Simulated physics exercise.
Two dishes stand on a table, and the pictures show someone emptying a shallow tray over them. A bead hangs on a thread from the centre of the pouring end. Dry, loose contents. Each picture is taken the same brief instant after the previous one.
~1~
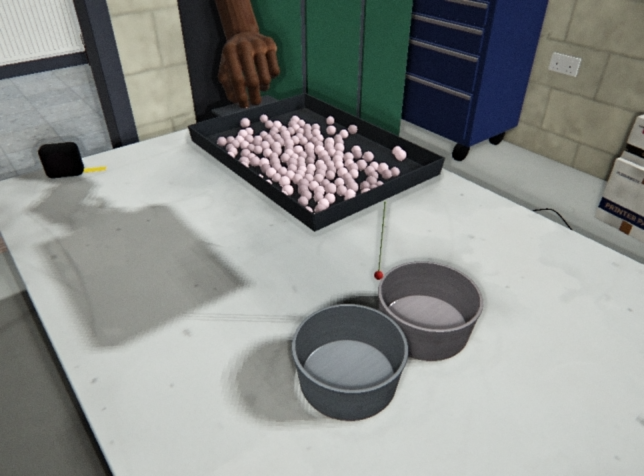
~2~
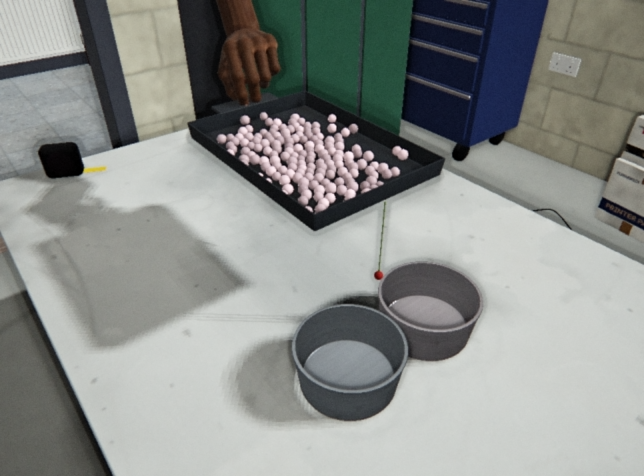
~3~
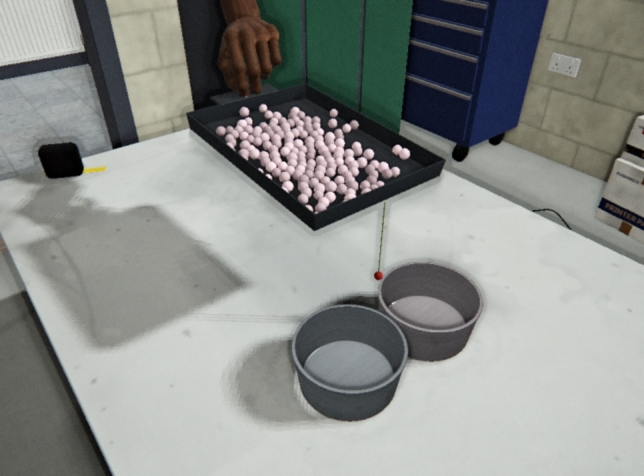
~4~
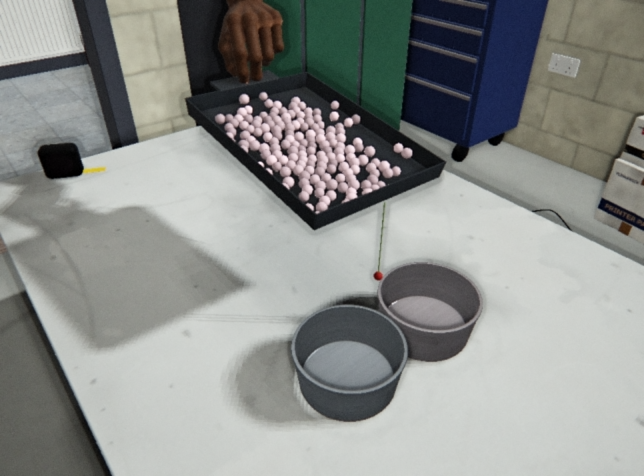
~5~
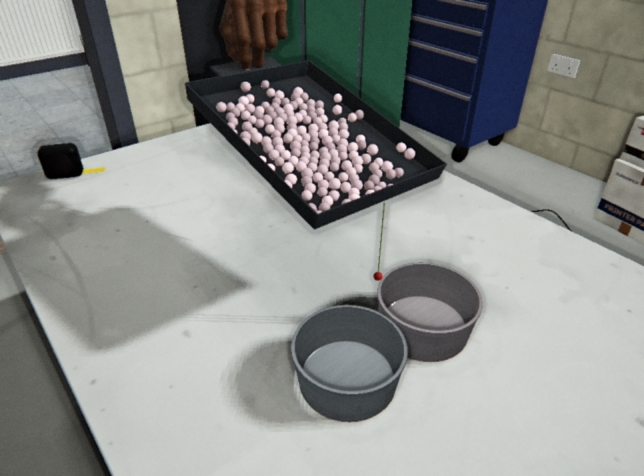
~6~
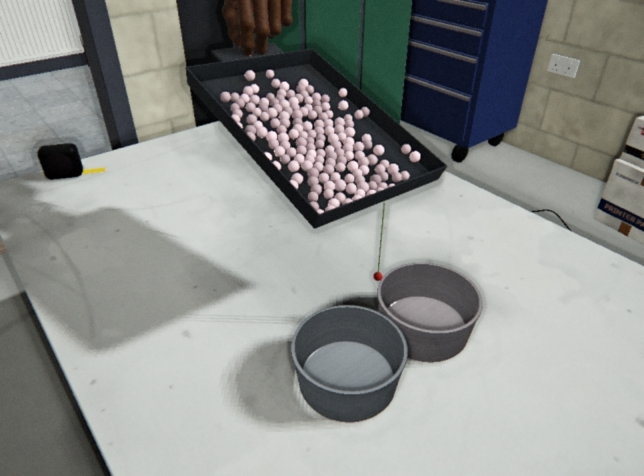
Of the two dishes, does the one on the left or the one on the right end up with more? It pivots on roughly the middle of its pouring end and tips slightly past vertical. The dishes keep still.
The one on the right.
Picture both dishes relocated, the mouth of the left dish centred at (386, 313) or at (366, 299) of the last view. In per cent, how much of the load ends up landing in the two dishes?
In order, about 80 and 40 in a hundred.
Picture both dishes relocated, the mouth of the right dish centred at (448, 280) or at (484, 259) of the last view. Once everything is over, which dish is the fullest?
The first try: The right dish. The second: The dish on the left.
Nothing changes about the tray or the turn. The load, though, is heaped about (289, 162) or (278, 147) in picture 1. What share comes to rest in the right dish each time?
It would be roughly 70 per cent for the first and roughly 70 per cent for the second.
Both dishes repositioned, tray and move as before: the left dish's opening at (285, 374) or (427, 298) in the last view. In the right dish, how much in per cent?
Trial 1 20%, trial 2 10%.
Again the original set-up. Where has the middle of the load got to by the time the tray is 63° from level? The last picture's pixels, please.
Somewhere near pixel (383, 153).
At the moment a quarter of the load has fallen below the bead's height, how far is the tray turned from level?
The angle is roughly 100° at that point.
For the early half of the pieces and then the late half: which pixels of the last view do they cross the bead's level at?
Around (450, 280), followed by around (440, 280).
Soon, tray tipped steeply; nearly all on the tray; a stray few in the air.
A while on, tray tipped past a quarter turn; about a quarter on the tray; about a third in the right dish; a small part outside both; about a third in the air.
Towards the end, tray tipped past a quarter turn; a stray few in the left dish; about two thirds in the right dish; about a quarter outside both.
Finally, tray tipped past a quarter turn; a stray few in the left dish; about two thirds in the right dish; about a quarter outside both.
